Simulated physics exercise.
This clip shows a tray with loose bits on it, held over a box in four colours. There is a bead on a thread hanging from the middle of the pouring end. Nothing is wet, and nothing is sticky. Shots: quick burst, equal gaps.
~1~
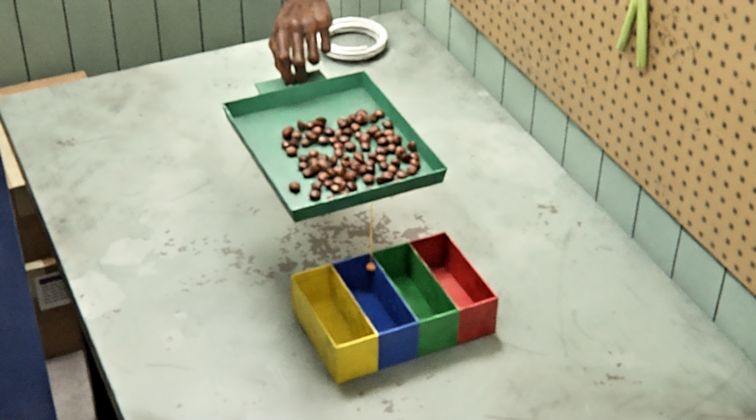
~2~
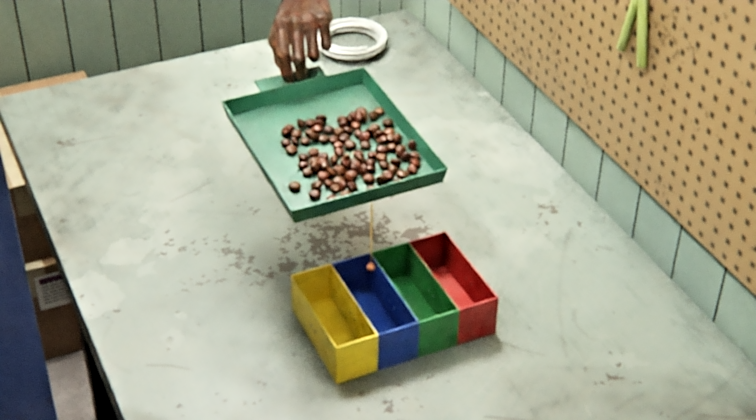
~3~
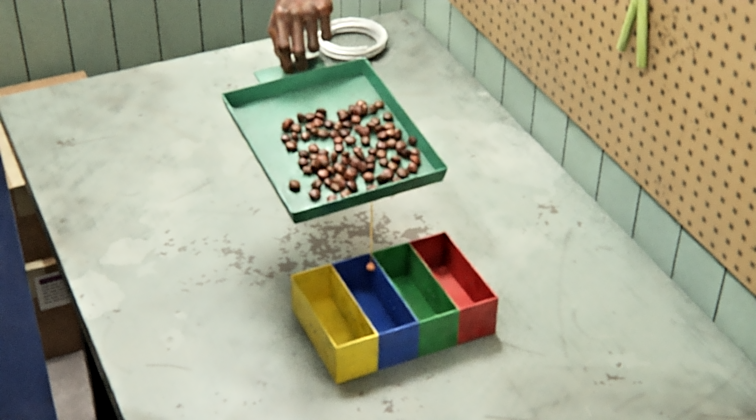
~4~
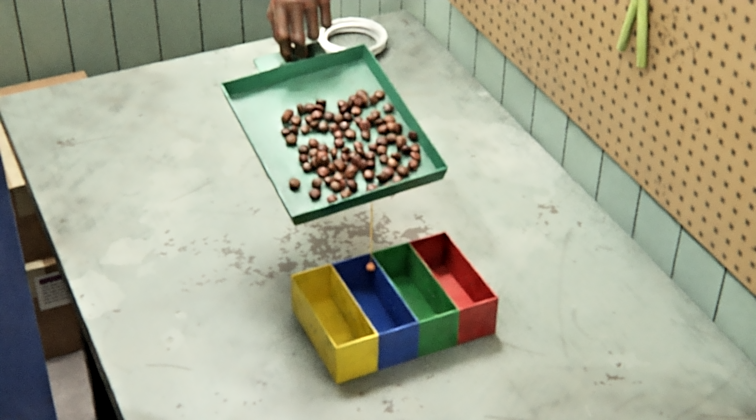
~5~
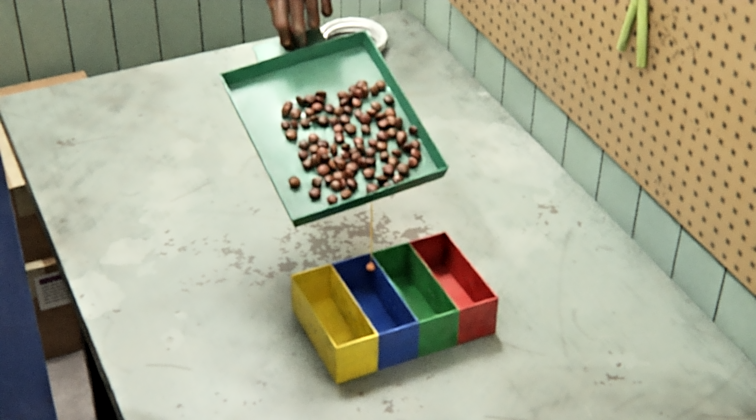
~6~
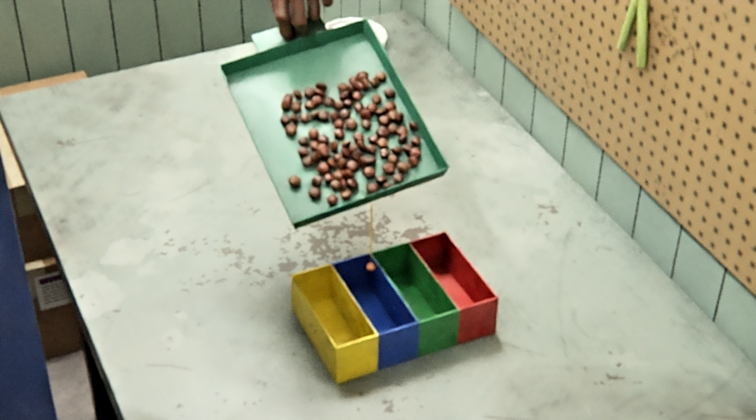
At a grey worktop, a hand gripped a green tray of brown drops above a yellow, blue, green and red box and gradually raised its back end, tilting the front toward the left corner.
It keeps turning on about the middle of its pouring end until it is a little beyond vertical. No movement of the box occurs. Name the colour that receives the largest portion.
Yellow.
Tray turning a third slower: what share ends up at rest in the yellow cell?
Share: Around 50%.
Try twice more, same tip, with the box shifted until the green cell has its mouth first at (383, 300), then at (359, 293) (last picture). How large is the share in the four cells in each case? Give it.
First placement near 100 percent, second near 100 percent.
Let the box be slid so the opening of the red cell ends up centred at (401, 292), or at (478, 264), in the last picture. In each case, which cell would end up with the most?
You'd see blue win the first time and yellow win the second.
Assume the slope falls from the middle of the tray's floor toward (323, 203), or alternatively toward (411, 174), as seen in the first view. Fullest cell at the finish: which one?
Case 1 - the yellow cell. Case 2 - that red cell.
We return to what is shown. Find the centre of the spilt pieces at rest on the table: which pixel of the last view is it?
The centre sits near (267, 368).
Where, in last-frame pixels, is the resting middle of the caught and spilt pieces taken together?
Close to (337, 348) in the last picture.
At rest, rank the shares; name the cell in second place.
That would be the blue one, just behind the top one.
Shortly afterwards, tray tipped steeply; all but a few on the tray; only a few falling or outside the box.
Next, tray tipped past a quarter turn; near a third on the tray; near a quarter in the yellow cell; a little in the blue cell; near a third falling or outside the box.
Some moments later, tray tipped past a quarter turn; near a third in the yellow cell; near a quarter in the blue cell; only a few in the green cell; near a third falling or outside the box.
In the end, tray tipped past a quarter turn; near a third in the yellow cell; near a quarter in the blue cell; only a few in the green cell; none at all in the red cell; near a third outside the box.
